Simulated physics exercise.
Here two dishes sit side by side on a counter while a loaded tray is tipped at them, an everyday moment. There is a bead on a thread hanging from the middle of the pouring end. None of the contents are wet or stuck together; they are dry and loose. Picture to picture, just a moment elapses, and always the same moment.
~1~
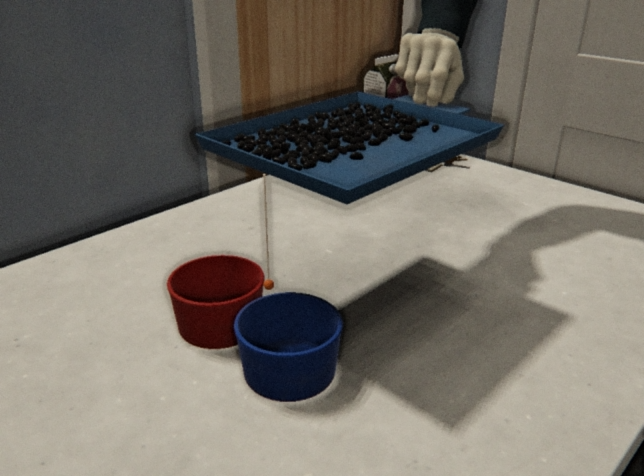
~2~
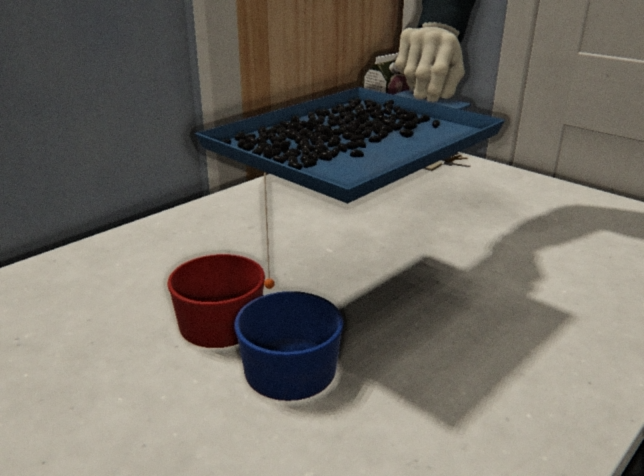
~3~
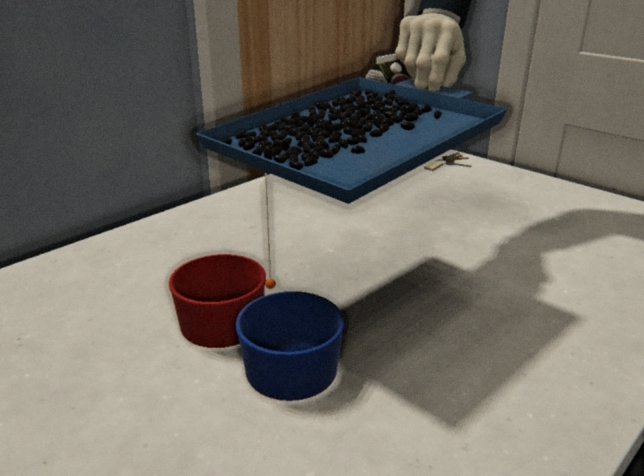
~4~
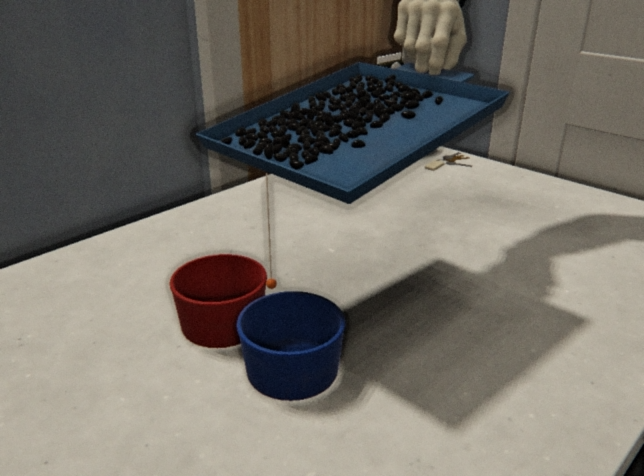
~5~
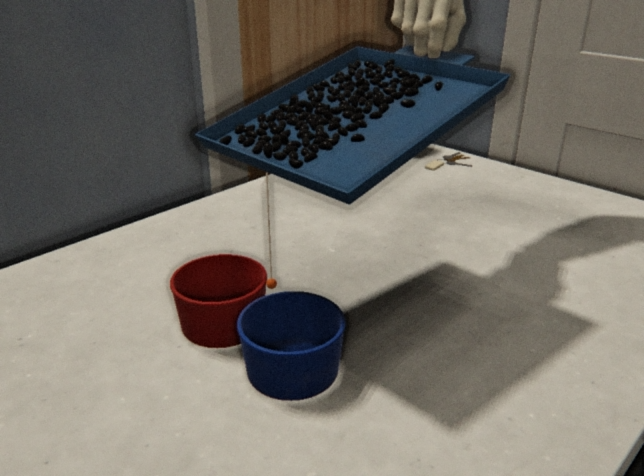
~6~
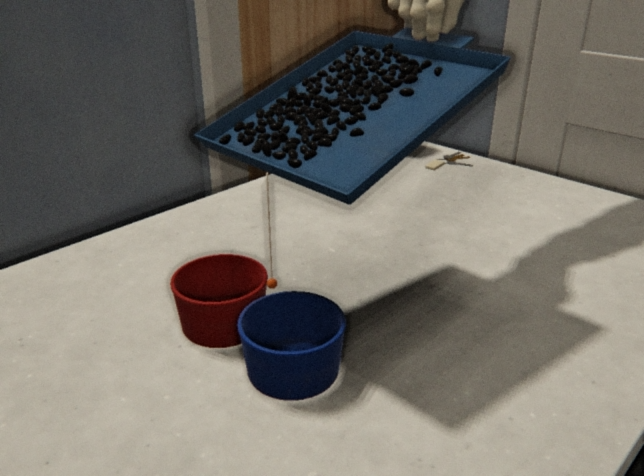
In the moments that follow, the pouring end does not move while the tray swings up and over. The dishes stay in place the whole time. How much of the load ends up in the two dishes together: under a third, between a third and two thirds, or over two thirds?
Looks to me like the dishes keep one to two parts in three.
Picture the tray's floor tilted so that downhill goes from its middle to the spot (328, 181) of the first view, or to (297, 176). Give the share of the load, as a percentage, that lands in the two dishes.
The share is 50 per cent in the first and 40 per cent in the second.
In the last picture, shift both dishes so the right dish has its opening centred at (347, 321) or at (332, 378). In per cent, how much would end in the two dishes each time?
10 %, 60 %.
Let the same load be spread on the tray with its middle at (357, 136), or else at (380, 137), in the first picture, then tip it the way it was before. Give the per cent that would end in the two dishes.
The first start yields 40 per cent, the second 40 per cent.
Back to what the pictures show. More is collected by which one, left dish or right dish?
The winner: The right side.
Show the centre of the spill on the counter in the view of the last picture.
(201, 393), roughly.
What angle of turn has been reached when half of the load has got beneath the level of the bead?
Close to 110° of tilt at that moment.
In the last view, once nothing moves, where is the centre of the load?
Once nothing moves, the middle sits near (253, 371).
Soon, tray tipped steeply; nearly all on the tray; a stray few in the air.
A while on, tray tipped right over; most on the tray; a small part in the right dish; a small part outside both; a stray few in the air.
Towards the end, tray tipped past a quarter turn; about a third in the right dish; about a quarter in the left dish; about half outside both.
Finally, tray tipped past a quarter turn; about a third in the right dish; about a quarter in the left dish; about half outside both.
